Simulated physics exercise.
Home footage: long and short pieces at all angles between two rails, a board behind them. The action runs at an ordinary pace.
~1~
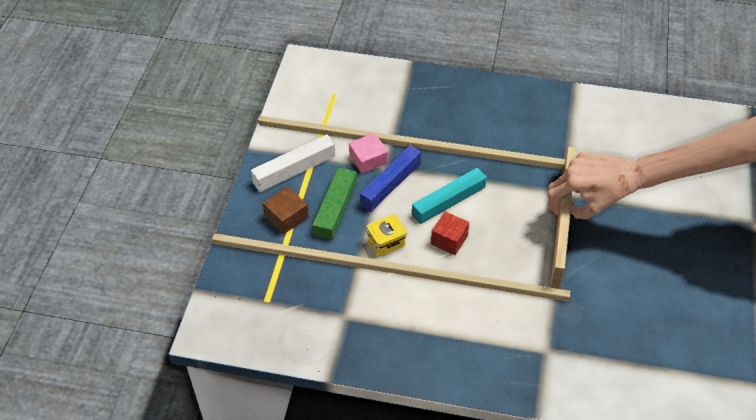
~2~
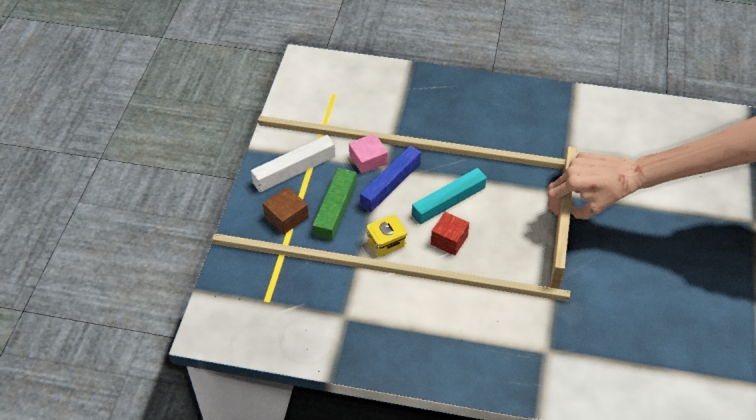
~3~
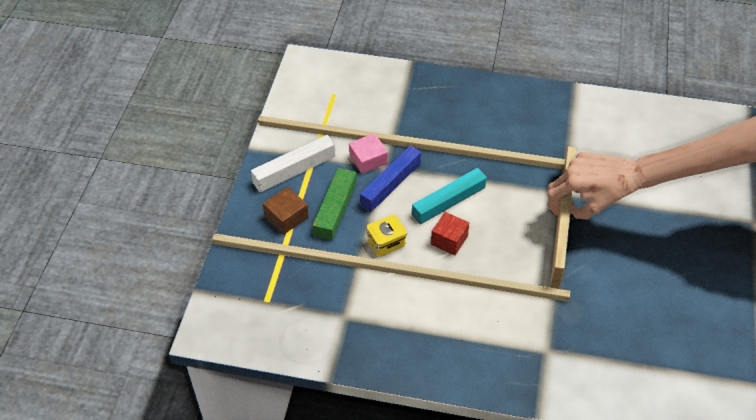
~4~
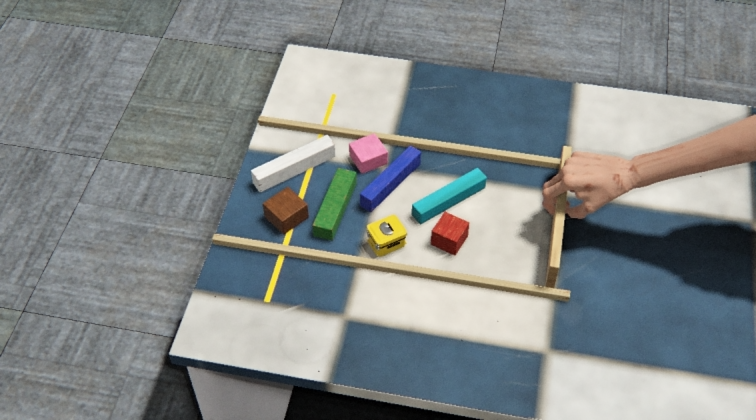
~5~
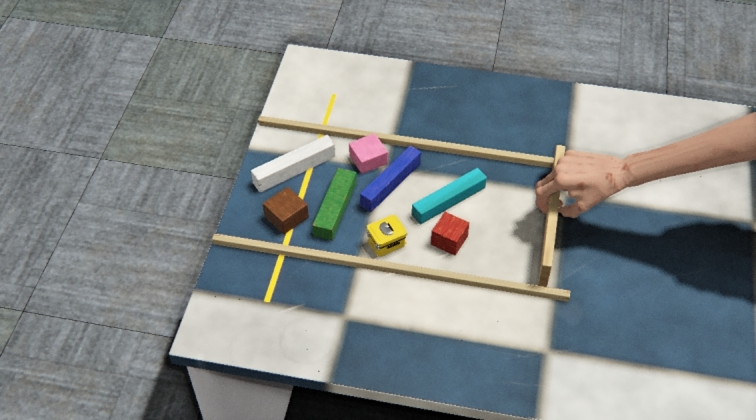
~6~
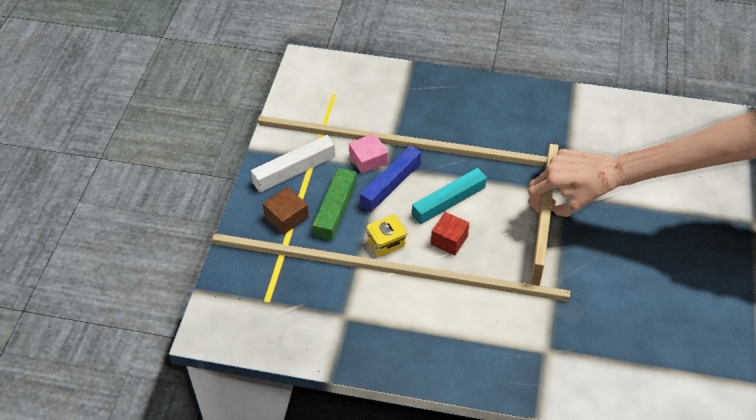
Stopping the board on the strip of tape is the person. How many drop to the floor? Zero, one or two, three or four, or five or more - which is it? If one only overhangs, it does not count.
It is one or two.
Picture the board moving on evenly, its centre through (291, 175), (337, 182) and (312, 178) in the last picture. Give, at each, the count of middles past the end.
Per position: 3 / 0 / 2.
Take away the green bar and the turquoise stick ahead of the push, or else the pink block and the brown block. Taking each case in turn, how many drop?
First 0, then 0.
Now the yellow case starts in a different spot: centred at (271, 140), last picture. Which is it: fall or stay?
Yellow case: Gone.
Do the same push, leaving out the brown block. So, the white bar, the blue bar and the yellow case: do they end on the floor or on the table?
White bar: Is gone; blue bar: Is still there; yellow case: Is still there.
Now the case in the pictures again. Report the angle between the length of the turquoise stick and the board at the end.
Roughly 20°.
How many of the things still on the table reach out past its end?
Overhanging ones - 1.
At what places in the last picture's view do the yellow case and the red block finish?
The yellow case ends up near (248, 223), and the red block near (280, 211).
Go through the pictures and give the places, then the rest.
In the first frame, white bar (294, 163); brown block (286, 210); green bar (335, 203); board (564, 216); tape (303, 189).
In the second frame, brown block (286, 210); blue bar (391, 178).
In the third frame, green bar (335, 204); yellow case (387, 236).
In the fourth frame, white bar (294, 163); pink block (368, 154).
In the fifth frame, brown block (286, 210); turquoise stick (449, 196).
In the sixth frame, white bar (294, 163); brown block (286, 210); green bar (335, 204); board (545, 214); tape (303, 189).
Soon after, none off yet; white bar at rest near (294, 163); brown block at rest near (286, 210); green bar at rest near (335, 204).
In the end, the number that fall off is one or two; gone, brown block and white bar.
